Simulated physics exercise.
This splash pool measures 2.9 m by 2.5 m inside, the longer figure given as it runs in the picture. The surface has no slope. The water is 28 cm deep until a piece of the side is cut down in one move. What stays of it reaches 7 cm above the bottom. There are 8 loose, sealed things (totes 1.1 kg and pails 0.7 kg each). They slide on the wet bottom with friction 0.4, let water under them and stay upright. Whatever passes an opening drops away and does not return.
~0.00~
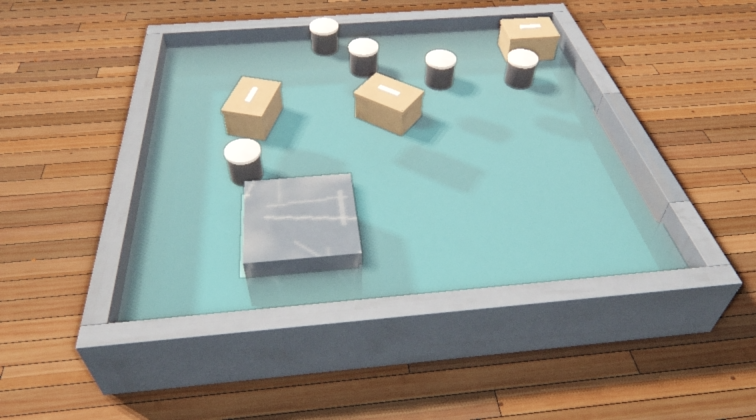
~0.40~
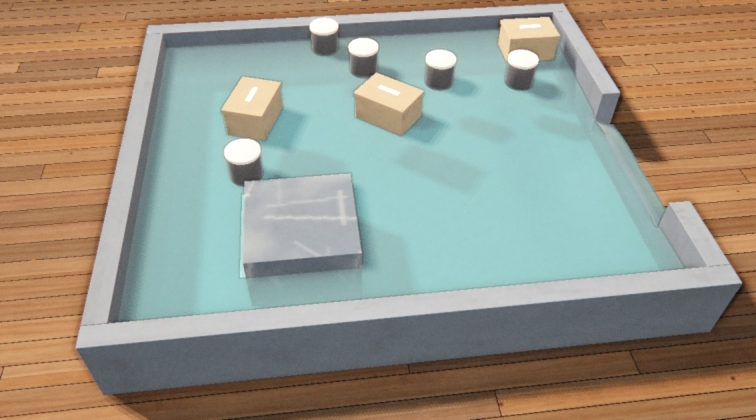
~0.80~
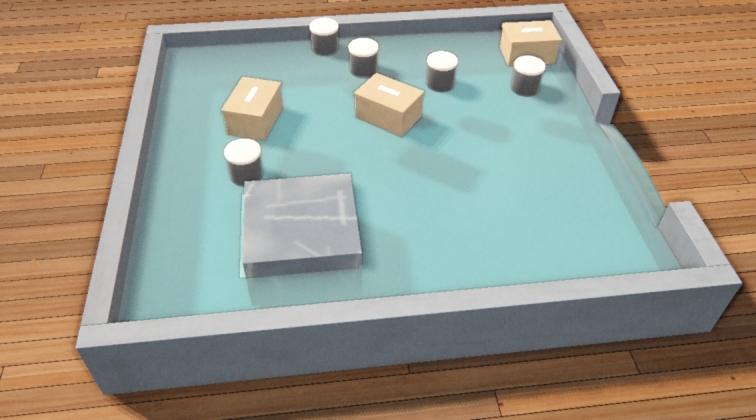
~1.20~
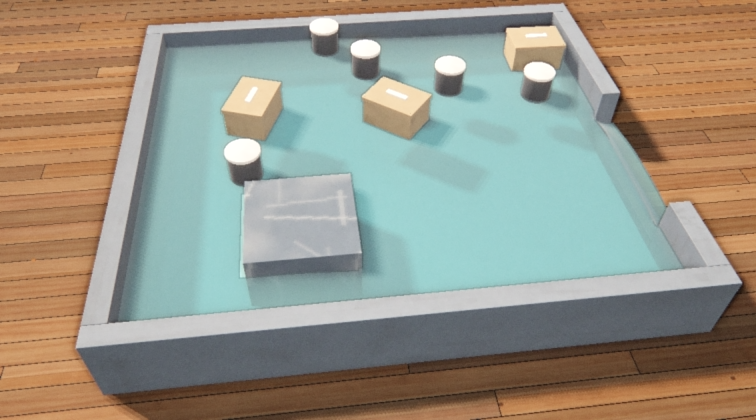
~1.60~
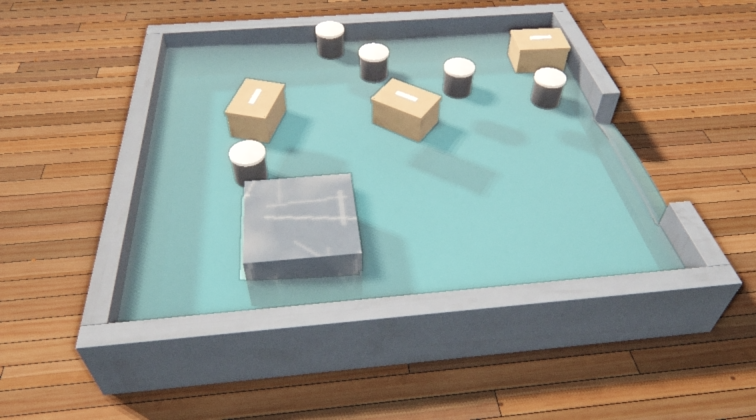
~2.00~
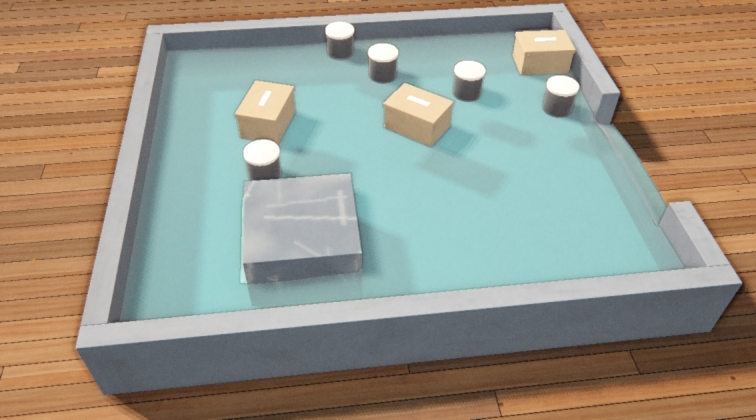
Splash pool on a wooden floor, a gap opening in its right wall, then floating pails and totes drifting slowly rightward.
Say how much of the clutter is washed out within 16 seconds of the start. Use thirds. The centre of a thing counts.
That comes to between one and two thirds.
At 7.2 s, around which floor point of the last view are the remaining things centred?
Near (465, 147).
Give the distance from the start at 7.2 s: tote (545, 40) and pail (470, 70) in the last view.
In that order: 80 cm, 140 cm.
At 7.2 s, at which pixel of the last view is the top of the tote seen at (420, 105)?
At about (549, 133).
After 3.2 s 1 of 8 are out; 7 afloat.
After 7.2 s 1 of 8 are out; 7 afloat.
After 12.0 s 4 of 8 are out; 4 afloat.
After 16.0 s 4 of 8 are out; 4 afloat.
